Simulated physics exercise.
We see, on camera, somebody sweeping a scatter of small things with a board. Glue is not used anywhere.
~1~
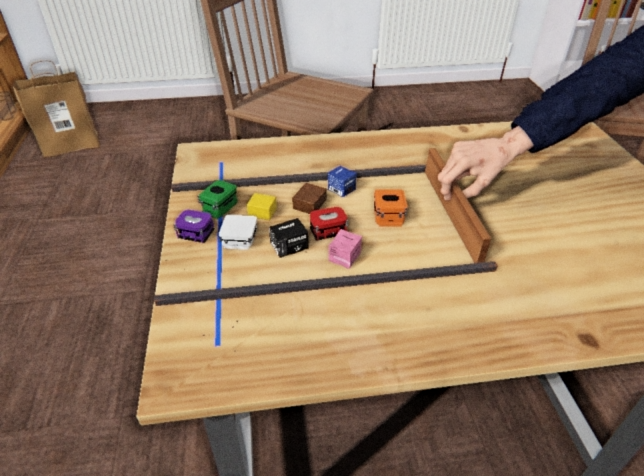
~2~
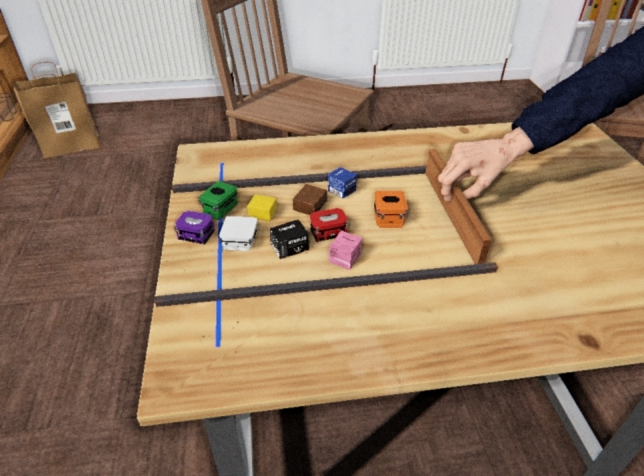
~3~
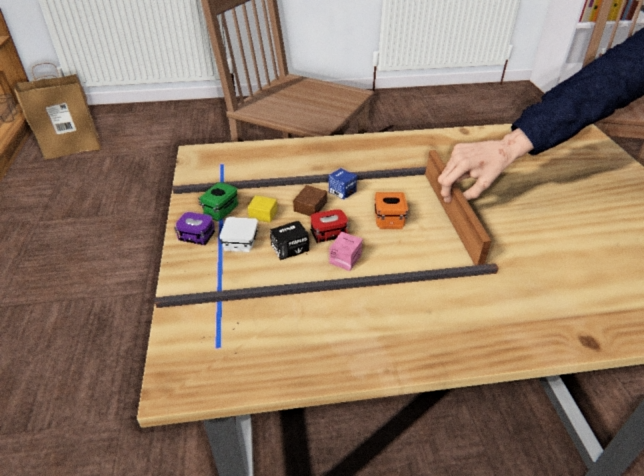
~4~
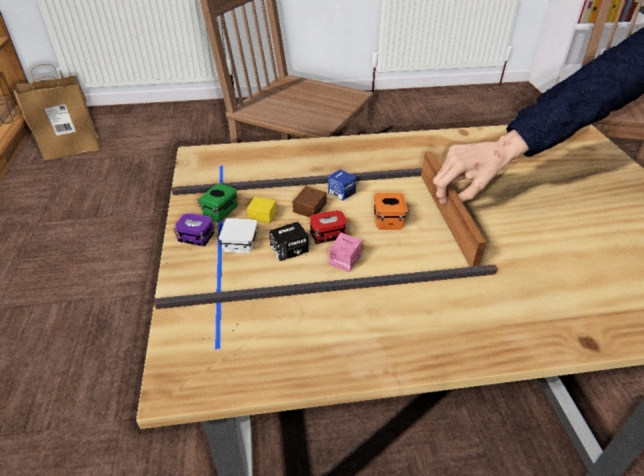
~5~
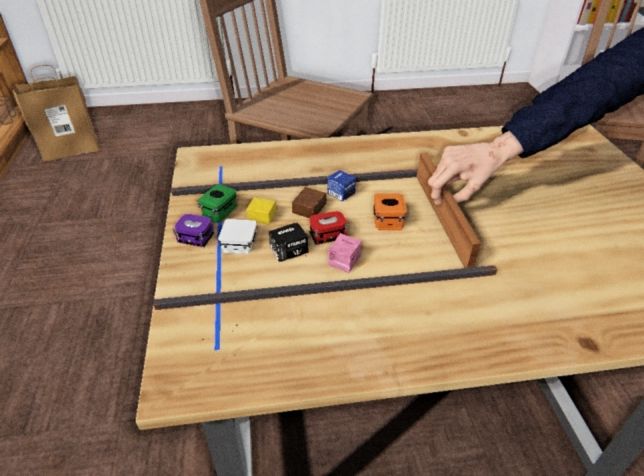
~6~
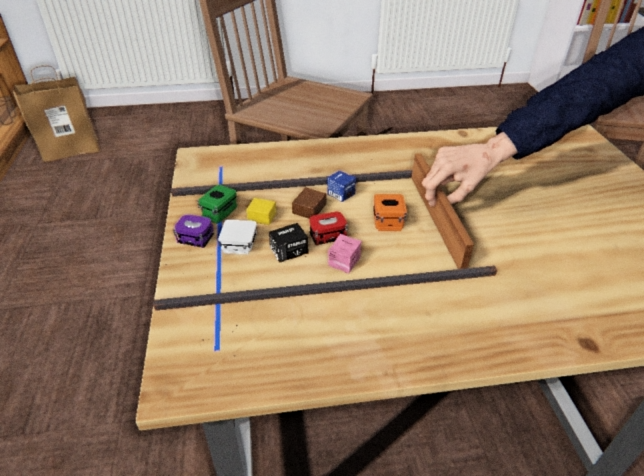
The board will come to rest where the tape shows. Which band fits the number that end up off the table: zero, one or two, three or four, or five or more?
Well, what drops off the end works out to one or two of them.
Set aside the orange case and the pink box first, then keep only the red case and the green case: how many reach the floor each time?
Result: 1, then 1.
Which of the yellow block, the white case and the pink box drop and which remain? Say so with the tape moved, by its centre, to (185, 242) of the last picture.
In order, the yellow block goes off the edge, then the white case goes off the edge, then the pink box keeps its spot.
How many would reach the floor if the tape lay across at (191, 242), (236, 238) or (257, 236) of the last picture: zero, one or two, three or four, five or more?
Lab note - count at each of the three spots: Five or more; either one or two; either one or two.
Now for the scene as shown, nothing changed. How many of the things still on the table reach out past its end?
The number would be 3.
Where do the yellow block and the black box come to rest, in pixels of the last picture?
You'll find the yellow block at roughly (169, 224) and the black box at roughly (181, 261).
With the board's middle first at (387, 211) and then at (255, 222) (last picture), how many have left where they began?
Counts: 1 and 10.
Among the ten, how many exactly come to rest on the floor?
Taken together, the number is 2.
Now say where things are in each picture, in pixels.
The first picture shows purple case (195, 226); green case (219, 200); white case (239, 232); board (454, 201); tape (220, 235).
The second picture shows green case (219, 200); board (454, 202).
The third picture shows white case (240, 235); pink box (346, 252).
The fourth picture shows purple case (195, 230); blue box (342, 185).
The fifth picture shows green case (219, 203); black box (289, 242).
The sixth picture shows purple case (194, 231); green case (219, 204); white case (239, 237); board (438, 207); tape (219, 239).
Soon after, none off yet; purple case at rest near (194, 231); green case at rest near (219, 204); white case at rest near (239, 237).
After that, none off yet; purple case at rest near (194, 231); green case at rest near (219, 204); white case moving near (231, 239).
And then, one off so far; purple case on its way down near (149, 298); green case displaced about its own width near (201, 200); white case displaced well along near (170, 246).
In the end, the number that fall off is one or two; gone, white case and purple case.
